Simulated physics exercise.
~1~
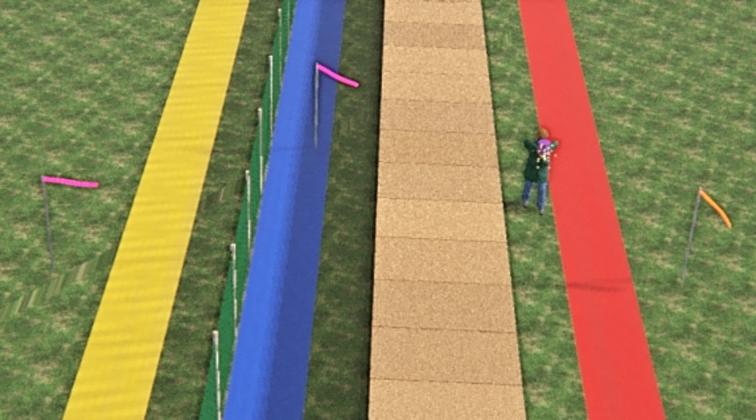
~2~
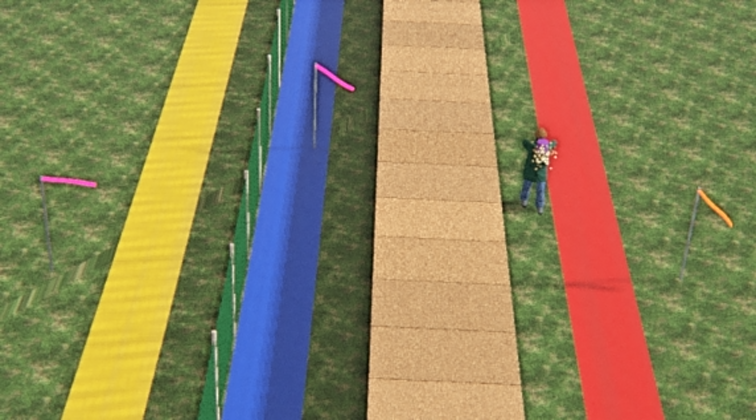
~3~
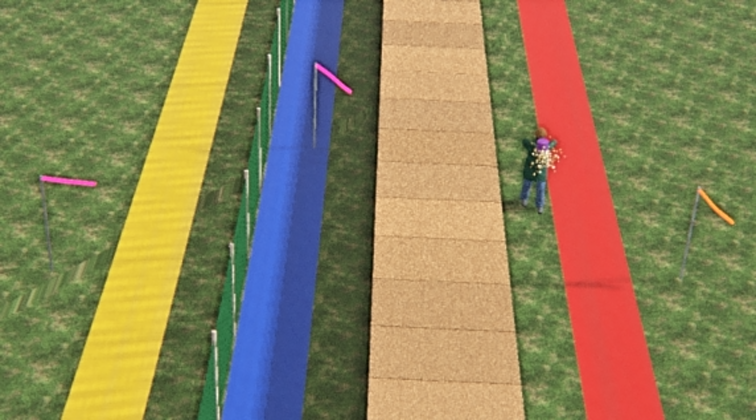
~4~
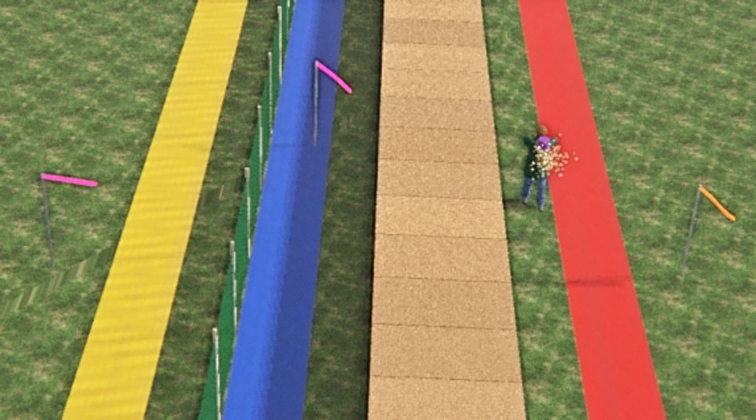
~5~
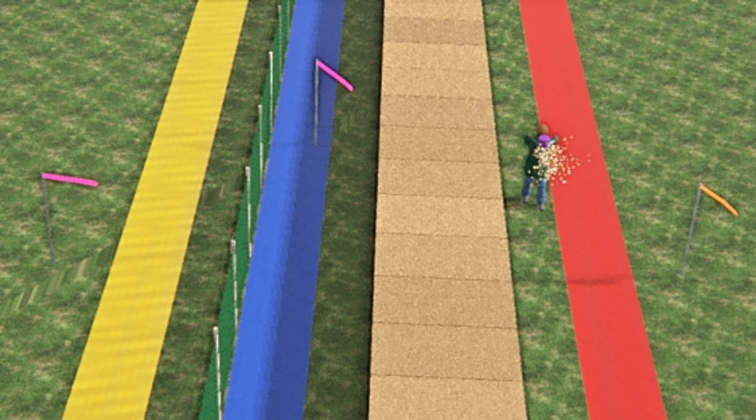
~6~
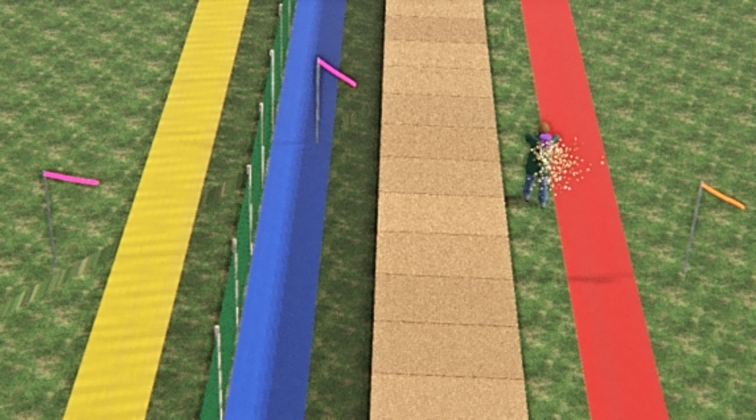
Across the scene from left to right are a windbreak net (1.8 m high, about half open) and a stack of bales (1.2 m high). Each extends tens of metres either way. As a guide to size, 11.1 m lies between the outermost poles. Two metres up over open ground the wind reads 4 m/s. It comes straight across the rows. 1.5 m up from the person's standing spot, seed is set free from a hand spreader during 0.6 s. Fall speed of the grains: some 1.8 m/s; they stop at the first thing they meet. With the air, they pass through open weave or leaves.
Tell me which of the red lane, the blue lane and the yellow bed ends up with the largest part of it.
That would be red.
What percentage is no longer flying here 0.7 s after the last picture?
Roughly 30 in a hundred.
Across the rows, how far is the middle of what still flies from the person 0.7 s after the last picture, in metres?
Around 0.5 m.
Then, 0.7 s after the last picture, 0 % lies on the blue lane, 0 % on the yellow bed and 7 % on the red lane; 32 % has touched down or left; the middle of what still flies is 0.4 m above the low ground, near (558, 199).
Then, 1.5 s after the last picture, 0 % lies on the blue lane, 0 % on the yellow bed and 30 % on the red lane; 94 % has touched down or left.
Then, 3.0 s after the last picture, 0 % lies on the blue lane, 0 % on the yellow bed and 34 % on the red lane; 100 % has touched down or left.
Then, 7.5 s after the last picture, 0 % lies on the blue lane, 0 % on the yellow bed and 34 % on the red lane; 100 % has touched down or left.
Then, 44.5 s after the last picture, 0 % lies on the blue lane, 0 % on the yellow bed and 34 % on the red lane; 100 % has touched down or left.
